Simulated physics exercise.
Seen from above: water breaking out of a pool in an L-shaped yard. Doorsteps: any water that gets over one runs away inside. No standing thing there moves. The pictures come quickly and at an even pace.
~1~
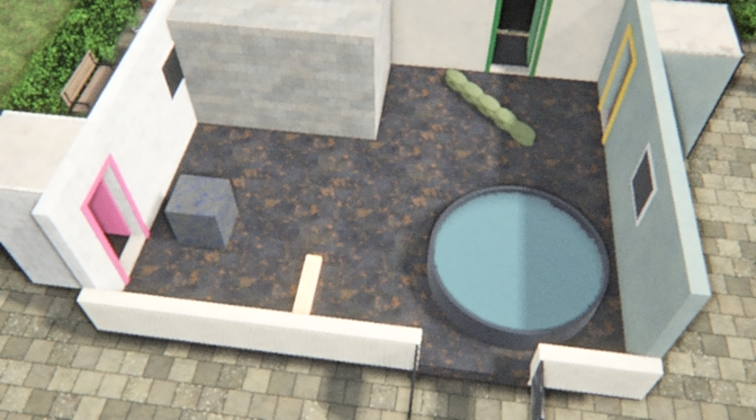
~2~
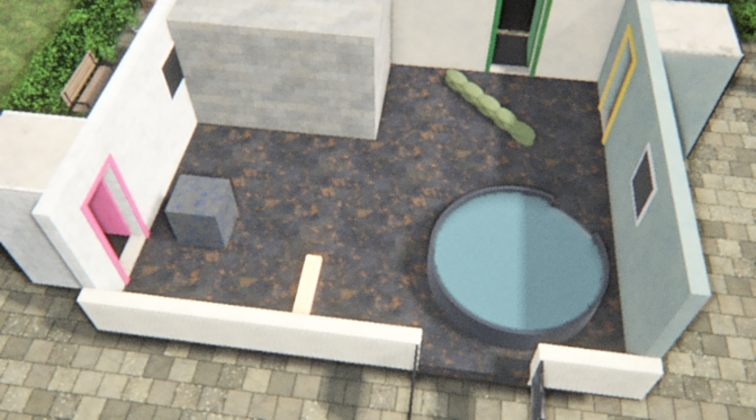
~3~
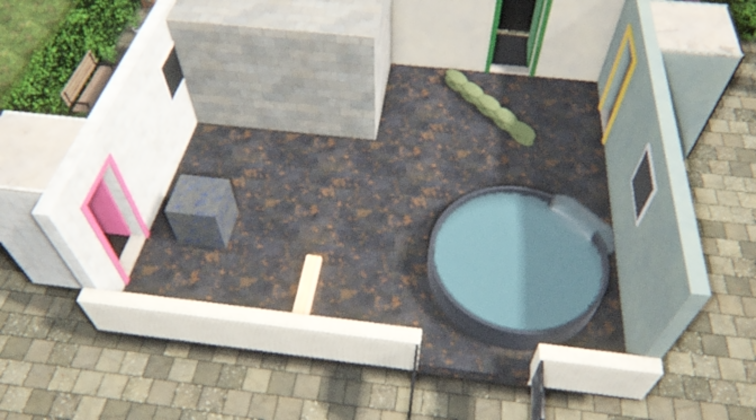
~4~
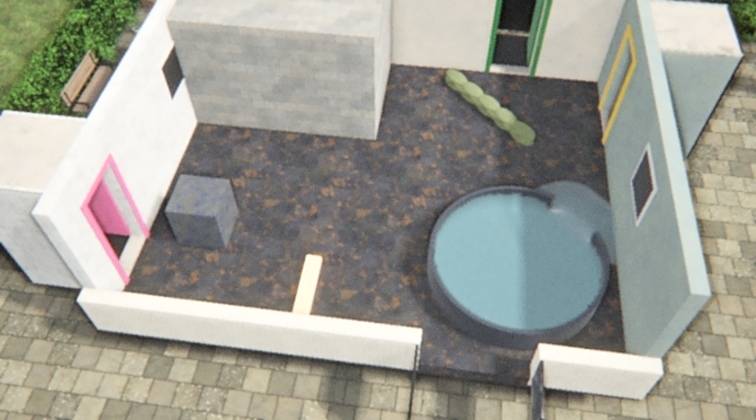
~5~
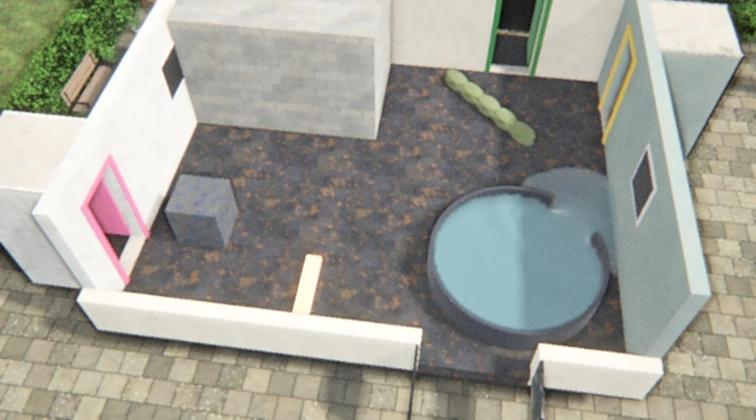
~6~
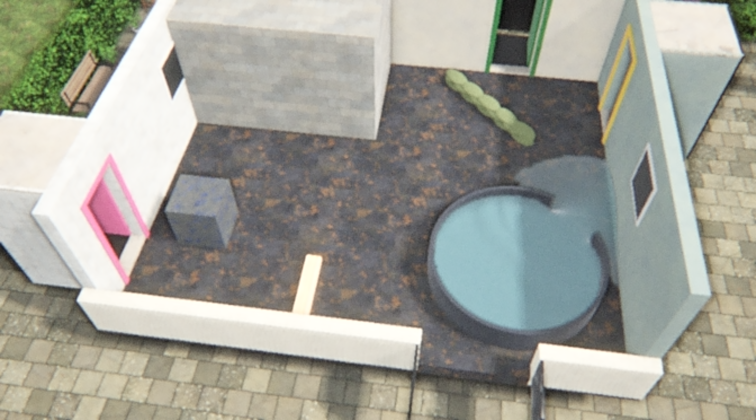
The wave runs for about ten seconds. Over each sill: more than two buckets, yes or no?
Pink door: No, not more; green door: Yes, more; yellow door: Yes, more.
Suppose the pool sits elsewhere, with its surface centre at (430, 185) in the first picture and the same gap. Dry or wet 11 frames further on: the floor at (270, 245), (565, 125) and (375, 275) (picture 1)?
I'd say still dry for the first, swamped for the second and still dry for the third.
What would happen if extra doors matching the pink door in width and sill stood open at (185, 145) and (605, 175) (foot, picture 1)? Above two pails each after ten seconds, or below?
Well, one comes out lower, the other comes out higher.
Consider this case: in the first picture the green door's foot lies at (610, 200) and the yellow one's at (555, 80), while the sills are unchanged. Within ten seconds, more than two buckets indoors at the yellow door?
Here the yellow door crosses the line.
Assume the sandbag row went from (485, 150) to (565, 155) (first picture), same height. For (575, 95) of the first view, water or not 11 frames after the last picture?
I reckon it'd be waterlogged by then.
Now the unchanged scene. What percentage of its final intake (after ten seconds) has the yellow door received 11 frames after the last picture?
I get 0 per cent.
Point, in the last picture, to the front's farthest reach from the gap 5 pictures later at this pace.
Estimated pixel: (593, 90).
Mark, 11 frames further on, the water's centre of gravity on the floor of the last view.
The water centres close to (532, 243).
A moment on, water covers 10 % of the floor; the pink door not reached, the green door not reached, the yellow door wet at the sill, nothing in.
Next, water covers 15 % of the floor; the pink door not reached, the green door not reached, the yellow door wet at the sill, nothing in.
Then, water covers 25 % of the floor; the pink door not reached, the green door over two buckets in, the yellow door under two buckets in.
Later, water covers 35 % of the floor; the pink door not reached, the green door far over two buckets in, the yellow door under two buckets in.
In the end, water covers 55 % of the floor; the pink door not reached, the green door far over two buckets in, the yellow door far over two buckets in.
